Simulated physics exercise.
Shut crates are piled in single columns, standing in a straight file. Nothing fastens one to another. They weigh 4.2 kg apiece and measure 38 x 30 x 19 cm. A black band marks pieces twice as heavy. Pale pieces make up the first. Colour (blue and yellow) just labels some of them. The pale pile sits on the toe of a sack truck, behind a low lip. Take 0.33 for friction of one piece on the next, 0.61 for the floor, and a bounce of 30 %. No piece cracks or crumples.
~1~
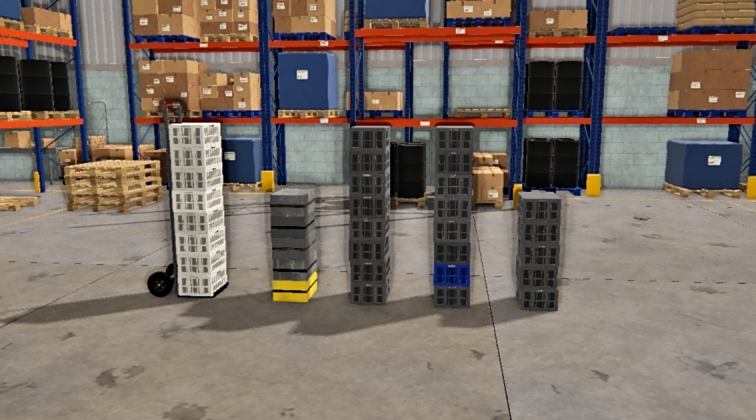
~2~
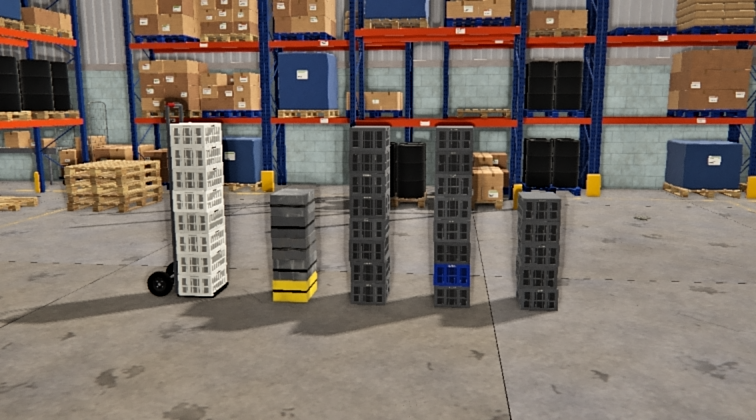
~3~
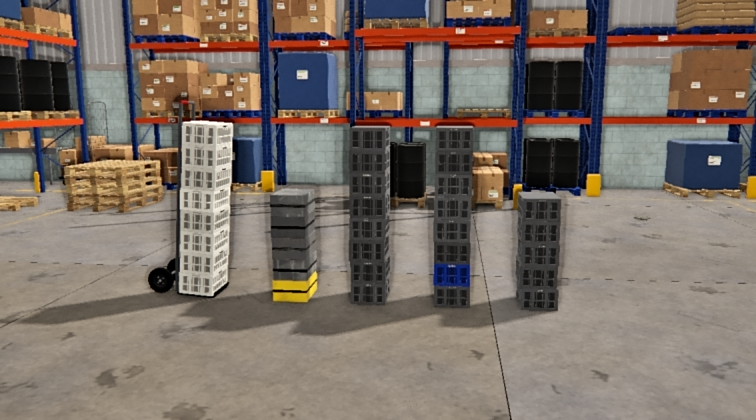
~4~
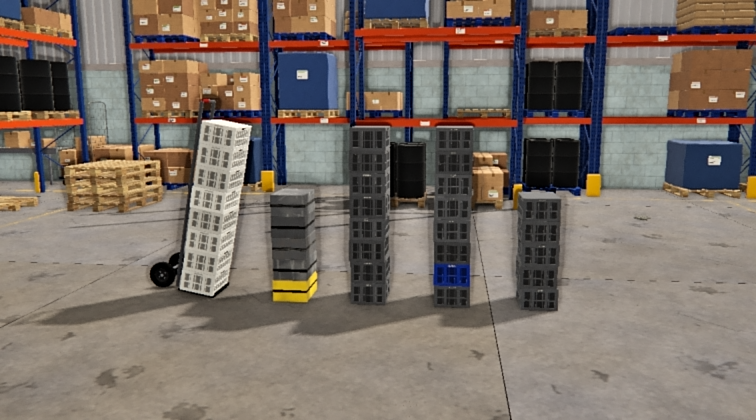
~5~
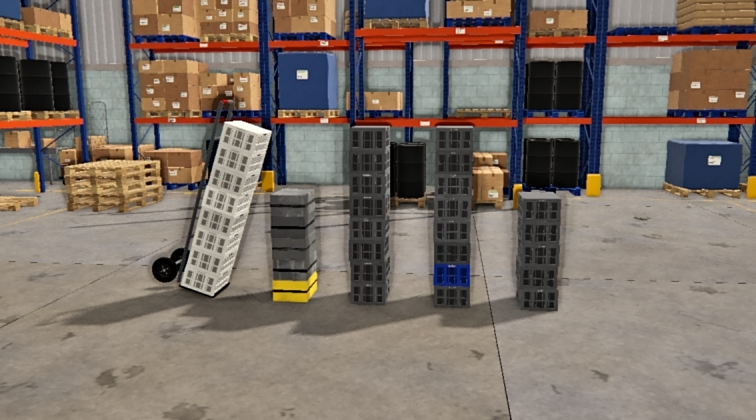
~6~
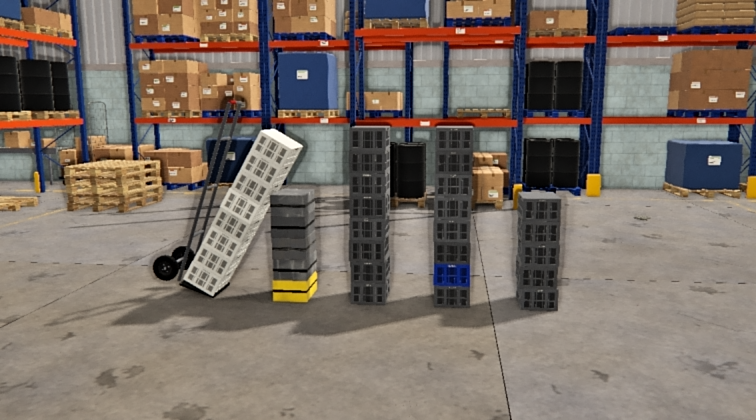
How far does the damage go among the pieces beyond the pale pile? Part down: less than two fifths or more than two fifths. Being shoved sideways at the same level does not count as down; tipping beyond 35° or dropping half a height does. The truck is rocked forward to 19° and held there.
It comes to under two fifths.
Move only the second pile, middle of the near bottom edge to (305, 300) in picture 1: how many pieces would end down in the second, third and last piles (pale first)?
Then second 0, third 0, last 0.
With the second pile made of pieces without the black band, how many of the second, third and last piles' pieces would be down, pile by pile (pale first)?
In that case second 4, third 7, last 4.
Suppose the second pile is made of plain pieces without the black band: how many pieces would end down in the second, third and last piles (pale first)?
Then second 4, third 7, last 4.
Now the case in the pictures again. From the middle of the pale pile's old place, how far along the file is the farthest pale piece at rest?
About 120 cm.
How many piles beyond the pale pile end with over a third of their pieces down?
0 in all.
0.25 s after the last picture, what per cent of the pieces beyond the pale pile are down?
0 per cent by then.
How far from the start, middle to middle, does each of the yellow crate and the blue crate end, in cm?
Yellow 0, blue 0.
Then, 0.06 s on from the sixth picture, 2 of the pale pile down; none of the 26 other crates down, 1 disturbed.
Then, 0.25 s on from the sixth picture, 4 of the pale pile down; none of the 26 other crates down, 2 disturbed.
Then, 0.41 s on from the sixth picture, 8 of the pale pile down; none of the 26 other crates down, 7 disturbed.
Finally, 8 of the pale pile down; none of the 26 other crates down, 6 disturbed; yellow crate unmoved; blue crate unmoved. That is 0 per cent. Seen by the last camera, middles, yellow crate near (295, 285), blue crate near (452, 269).
